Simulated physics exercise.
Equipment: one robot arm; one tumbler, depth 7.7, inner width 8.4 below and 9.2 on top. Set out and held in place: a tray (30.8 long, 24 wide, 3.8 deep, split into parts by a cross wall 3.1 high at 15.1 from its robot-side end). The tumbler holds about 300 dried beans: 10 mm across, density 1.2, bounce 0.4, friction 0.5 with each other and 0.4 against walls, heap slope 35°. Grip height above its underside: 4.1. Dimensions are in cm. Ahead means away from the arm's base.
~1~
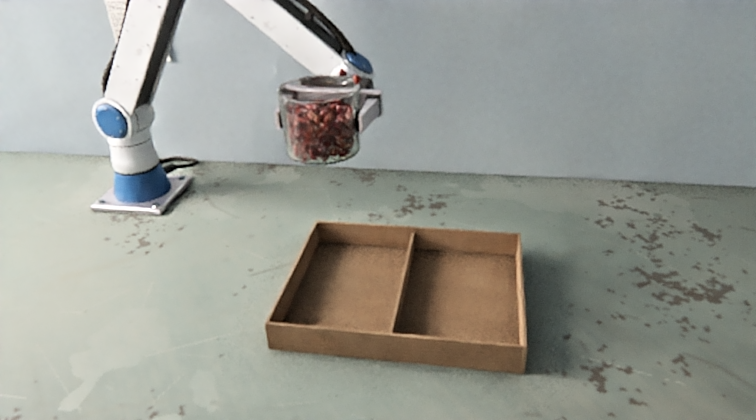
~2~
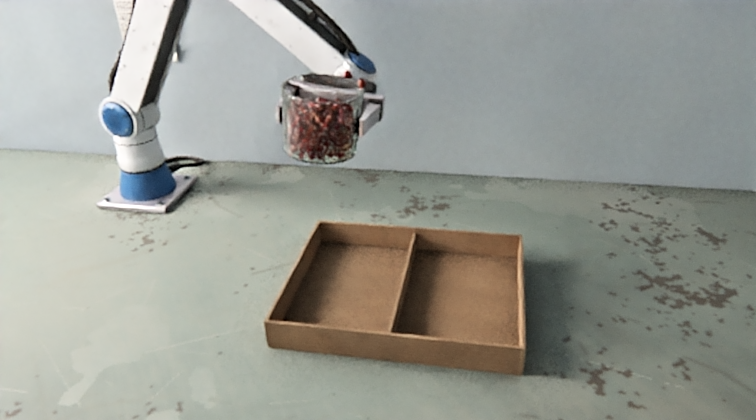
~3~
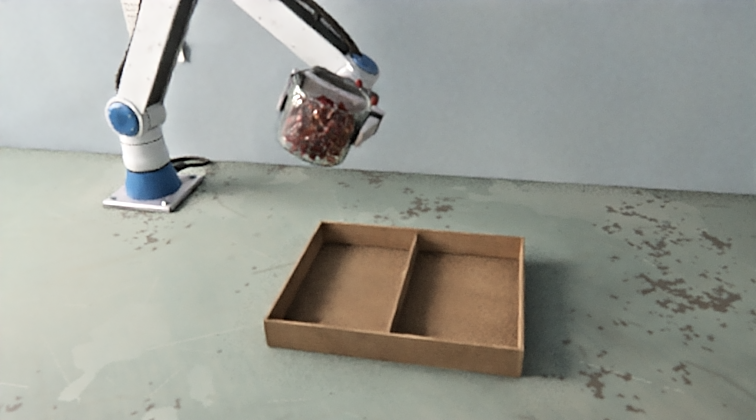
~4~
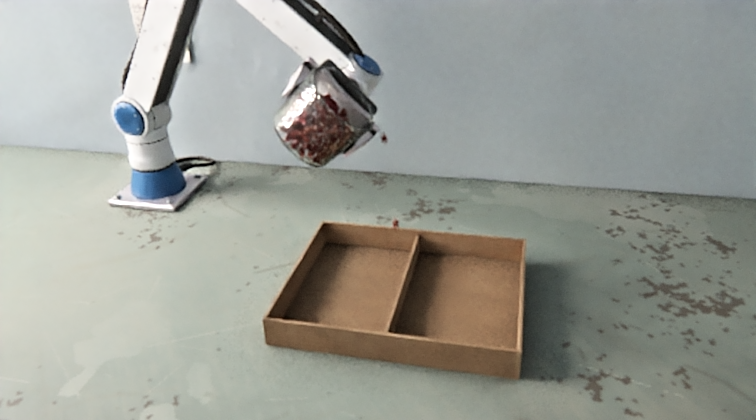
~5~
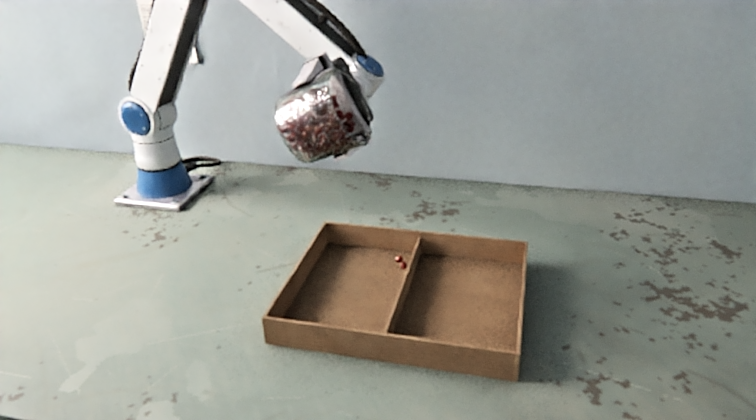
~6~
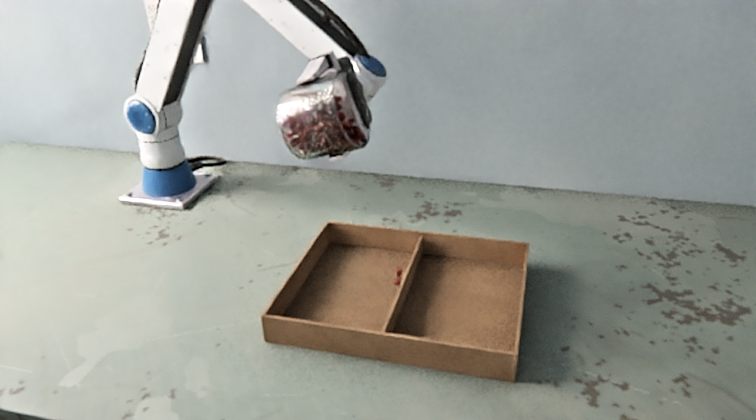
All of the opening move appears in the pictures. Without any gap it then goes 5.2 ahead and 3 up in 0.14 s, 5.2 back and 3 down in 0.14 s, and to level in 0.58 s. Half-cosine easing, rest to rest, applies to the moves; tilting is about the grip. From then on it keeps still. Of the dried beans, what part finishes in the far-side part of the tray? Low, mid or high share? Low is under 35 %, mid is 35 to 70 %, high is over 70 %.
A mid share.
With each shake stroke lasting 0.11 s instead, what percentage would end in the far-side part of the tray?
It would be some 85 %.
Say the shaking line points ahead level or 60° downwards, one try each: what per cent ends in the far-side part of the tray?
Try one gives about 30 in a hundred, try two about 5 in a hundred.
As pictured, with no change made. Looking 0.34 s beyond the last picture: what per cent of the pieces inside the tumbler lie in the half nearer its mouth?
Close to 50 in a hundred.
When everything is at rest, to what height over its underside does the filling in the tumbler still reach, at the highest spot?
It reaches close to 5.0 cm in the end.
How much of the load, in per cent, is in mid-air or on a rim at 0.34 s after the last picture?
62 per cent.
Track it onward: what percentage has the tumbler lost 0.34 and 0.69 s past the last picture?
About 70, 70.
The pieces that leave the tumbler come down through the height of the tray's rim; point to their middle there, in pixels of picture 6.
Around (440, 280).
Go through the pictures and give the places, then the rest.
In the first frame, tumbler middle at (321, 121), level; upper third of the load around (321, 116), from x 290 to 360, top at y 75; 295 in the tumbler.
In the second frame, tumbler middle at (322, 120), tilted 7° forward; upper third of the load around (320, 115), from x 290 to 365, top at y 75.
In the third frame, tumbler middle at (322, 120), tilted 25° forward; upper third of the load around (315, 113), from x 285 to 375, top at y 85; 294 in the tumbler, 1 in flight or on a rim.
In the fourth frame, tumbler middle at (322, 119), tilted 46° forward; upper third of the load around (308, 109), from x 280 to 395, top at y 90; 293 in the tumbler, 2 in flight or on a rim.
In the fifth frame, tumbler middle at (322, 119), tilted 64° forward; upper third of the load around (310, 105), from x 285 to 405, top at y 90; 293 in the tumbler, 2 in the robot-side part.
In the sixth frame, tumbler middle at (323, 118), tilted 71° forward; upper third of the load around (310, 107), from x 285 to 400, top at y 90; 293 in the tumbler, 2 in the robot-side part.
Then, 0.34 s after the last picture, tilted 69° forward, highest piece 25 above the table; 94 in the tumbler, 15 in the far-side part, 2 in the robot-side part, 184 in flight or on a rim.
Then, 0.69 s after the last picture, tilted 14° forward, highest piece 29 above the table; 165 in the far-side part, 91 in the tumbler, 38 in the robot-side part, 1 on the table or floor.
Then, 1.06 s after the last picture, level, highest piece 27 above the table; 165 in the far-side part, 91 in the tumbler, 38 in the robot-side part, 1 on the table or floor.
Then, 2.11 s after the last picture, level, highest piece 27 above the table; 165 in the far-side part, 91 in the tumbler, 38 in the robot-side part, 1 on the table or floor.
Final count, 165 in the far-side part, 91 in the tumbler, 38 in the robot-side part, 1 on the table or floor. That is 56 % in the far-side part of the tray.
